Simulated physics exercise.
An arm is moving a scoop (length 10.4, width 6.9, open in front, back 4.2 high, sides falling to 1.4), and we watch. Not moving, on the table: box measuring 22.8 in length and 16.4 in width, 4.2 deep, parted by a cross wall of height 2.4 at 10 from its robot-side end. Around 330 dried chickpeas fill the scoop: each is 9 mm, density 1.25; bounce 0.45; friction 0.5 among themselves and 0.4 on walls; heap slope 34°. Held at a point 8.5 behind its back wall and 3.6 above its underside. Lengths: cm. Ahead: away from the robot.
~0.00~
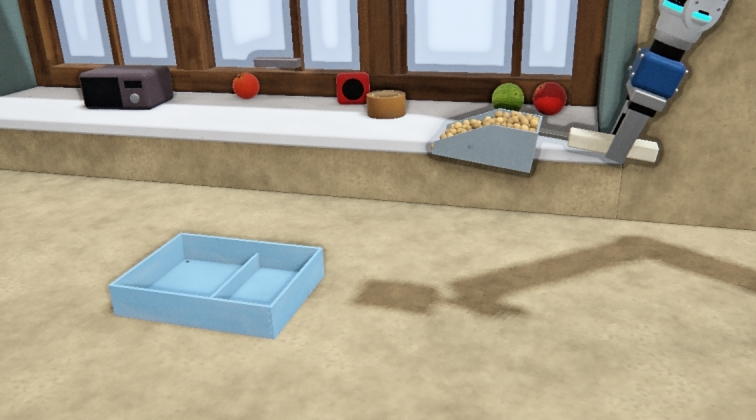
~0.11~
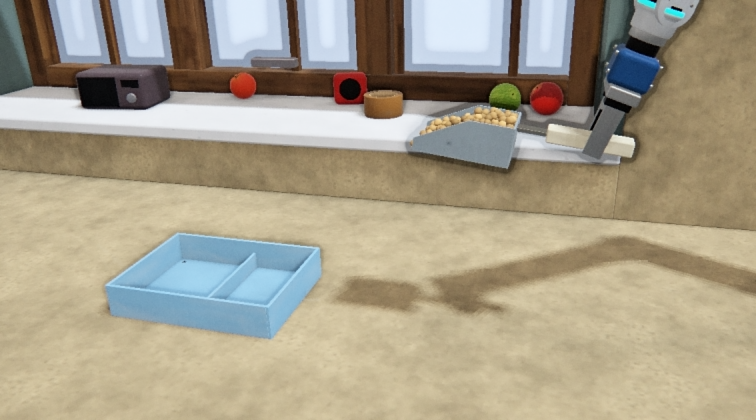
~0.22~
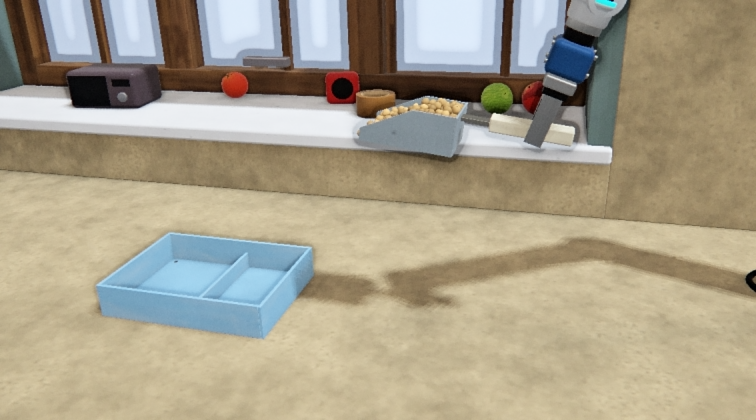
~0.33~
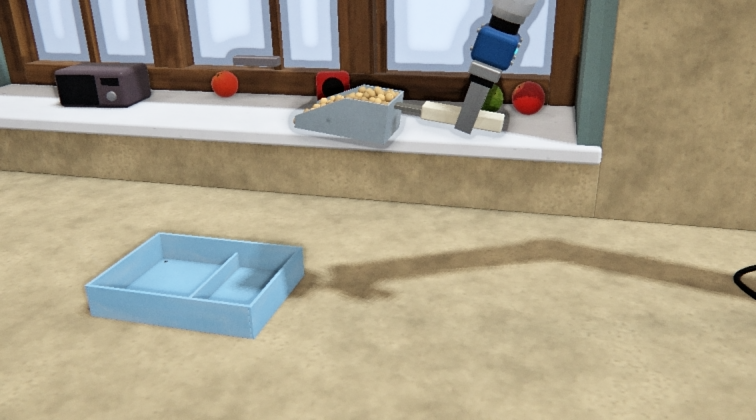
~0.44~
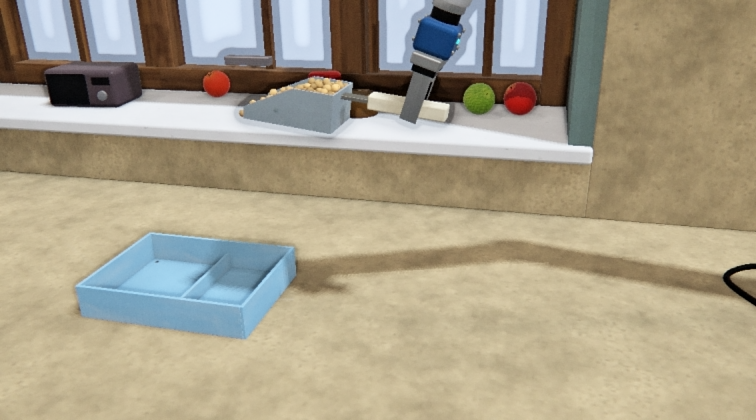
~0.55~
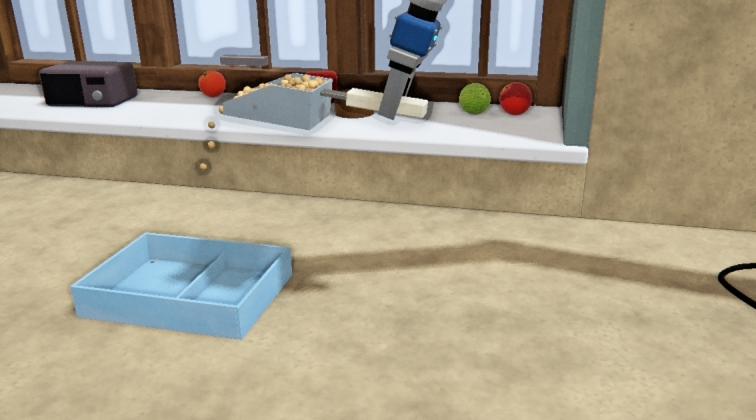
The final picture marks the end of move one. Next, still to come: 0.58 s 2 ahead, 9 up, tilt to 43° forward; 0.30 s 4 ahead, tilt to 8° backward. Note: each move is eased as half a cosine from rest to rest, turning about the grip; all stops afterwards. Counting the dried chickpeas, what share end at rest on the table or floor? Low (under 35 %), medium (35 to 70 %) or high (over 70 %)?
Low.
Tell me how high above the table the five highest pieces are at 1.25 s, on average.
Close to 28 cm above the tabletop.
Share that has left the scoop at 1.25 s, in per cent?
Roughly 95 percent.
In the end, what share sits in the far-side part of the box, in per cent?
I'd say some 10 per cent.
After 0.90 s, tilted 26° forward, highest piece 31 above the table; 297 on the scoop, 8 in the robot-side part, 4 in the far-side part, 17 in flight or on a rim.
After 1.25 s, tilted 24° forward, highest piece 28 above the table; 216 in the robot-side part, 17 on the scoop, 17 on the table or floor, 5 in the far-side part, 71 in flight or on a rim.
After 1.63 s, tilted 8° backward, highest piece 6 above the table; 243 in the robot-side part, 40 on the table or floor, 32 in the far-side part, 11 in flight or on a rim.
After 2.68 s, tilted 8° backward, highest piece 2 above the table; 243 in the robot-side part, 51 on the table or floor, 32 in the far-side part.
At rest, 243 in the robot-side part, 51 on the table or floor, 32 in the far-side part. That is 16 % on the table or floor.
